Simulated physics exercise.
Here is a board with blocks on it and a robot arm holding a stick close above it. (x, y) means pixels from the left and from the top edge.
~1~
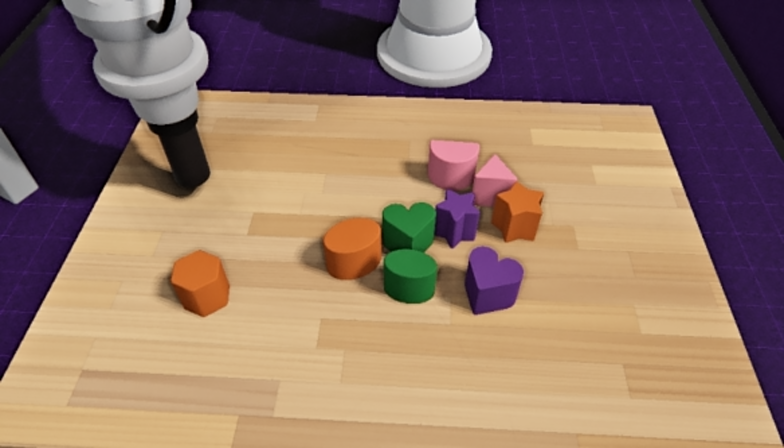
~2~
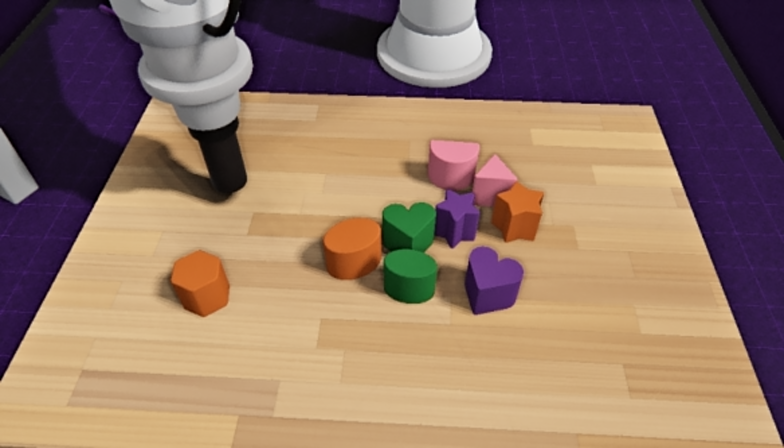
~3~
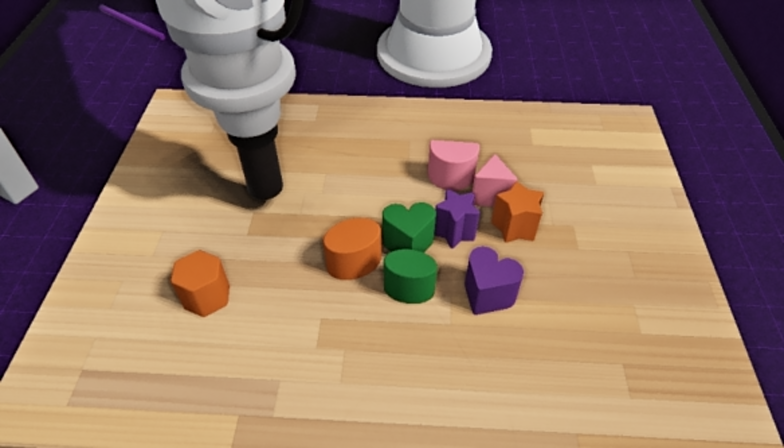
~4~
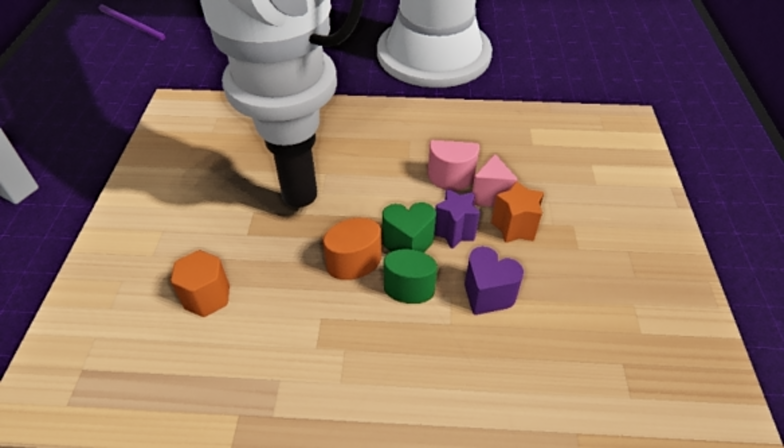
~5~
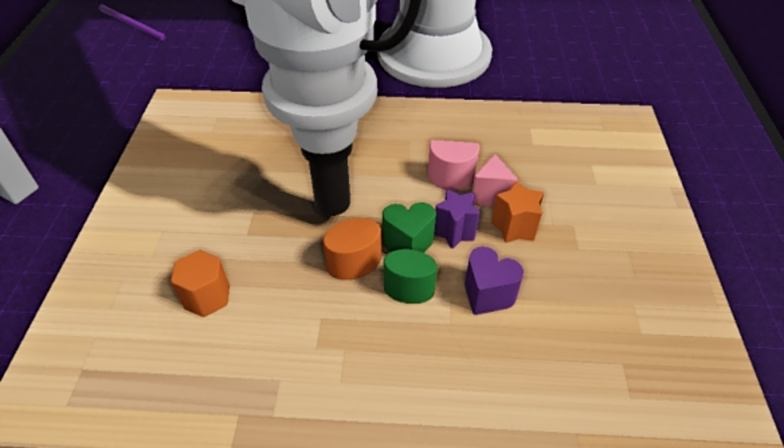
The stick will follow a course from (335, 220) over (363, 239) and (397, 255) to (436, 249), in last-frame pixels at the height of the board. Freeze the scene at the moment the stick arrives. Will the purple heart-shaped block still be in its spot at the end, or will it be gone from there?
It sits in its place.
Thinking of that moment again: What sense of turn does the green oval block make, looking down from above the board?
It is turned anticlockwise.
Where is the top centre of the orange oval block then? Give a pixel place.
Its top face will be centred at roughly (363, 251).
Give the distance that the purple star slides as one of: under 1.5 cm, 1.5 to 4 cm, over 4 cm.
Movement: Over 4 cm.
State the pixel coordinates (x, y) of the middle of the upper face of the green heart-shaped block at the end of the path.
The top centre is at (482, 210).
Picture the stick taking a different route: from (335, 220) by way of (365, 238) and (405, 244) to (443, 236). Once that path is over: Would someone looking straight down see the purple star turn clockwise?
My answer is no.
The first path, step by step. One third of the way, stick at (364, 225); orange oval block at (357, 243), turned 20° clockwise.
Two thirds of the way, stick at (398, 239); orange oval block at (363, 251), turned 50° clockwise; green heart-shaped block at (445, 220), turned 25° anticlockwise; green oval block at (414, 268), turned 20° anticlockwise; purple star at (475, 199).
At the end, stick at (437, 233); orange oval block at (363, 251), turned 50° clockwise; green heart-shaped block at (482, 210), turned 40° anticlockwise; green oval block at (414, 268), turned 20° anticlockwise; purple star at (501, 183); purple heart-shaped block in place.
